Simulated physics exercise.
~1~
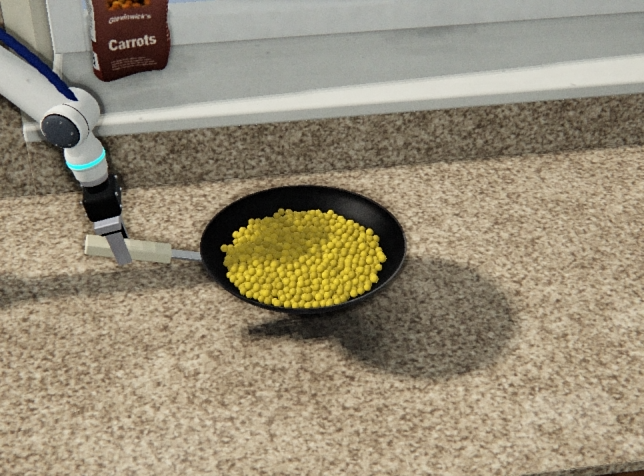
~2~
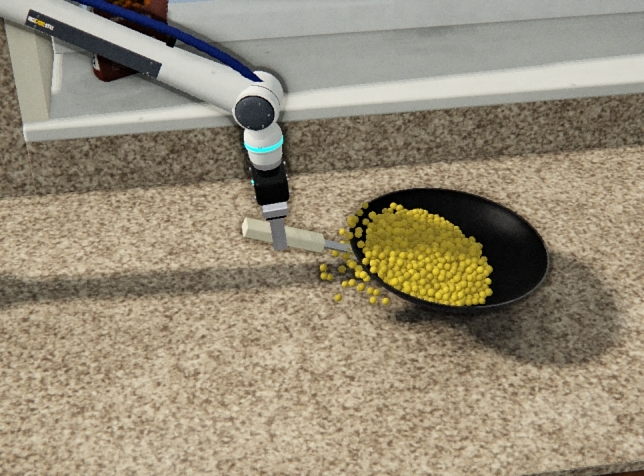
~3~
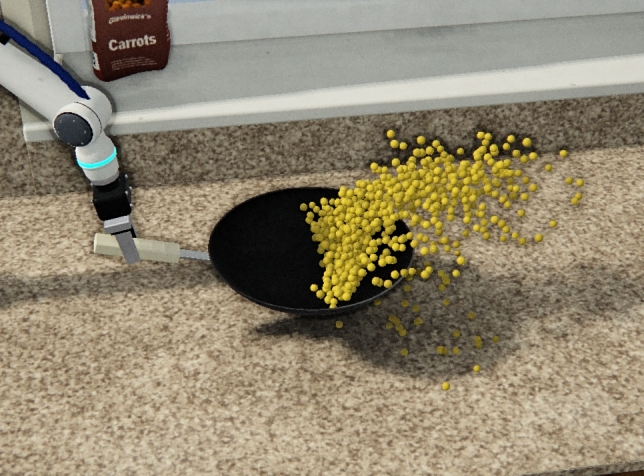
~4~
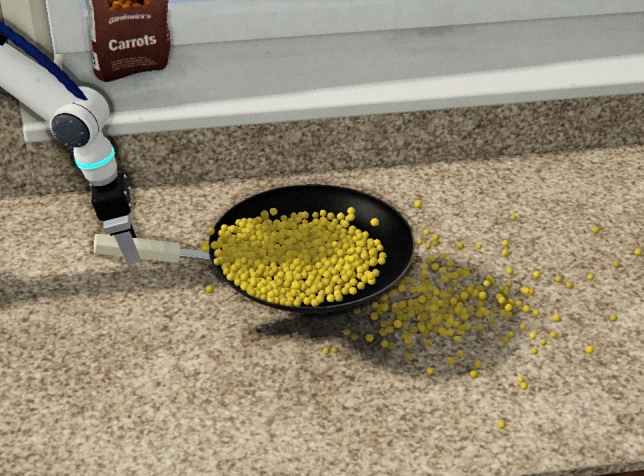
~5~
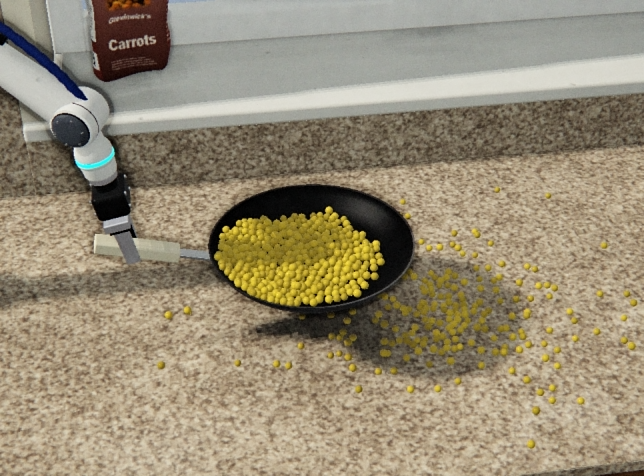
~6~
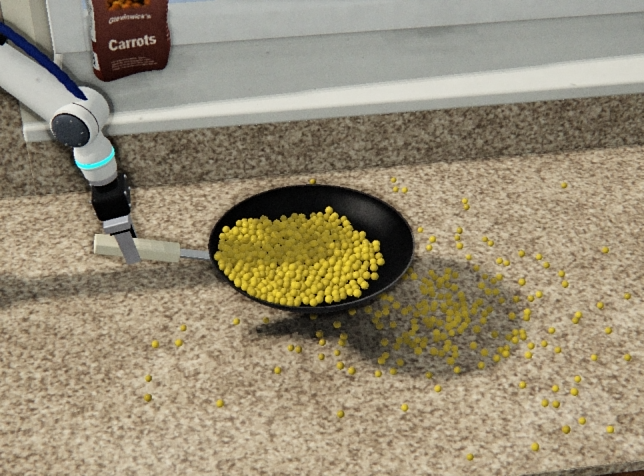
A robot arm holding a black frying pan full of yellow beads moves it right, then pulls it back left, flinging many beads up over the far rim; some drop back into the pan, while the rest scatter across the speckled countertop as the pan stays level.
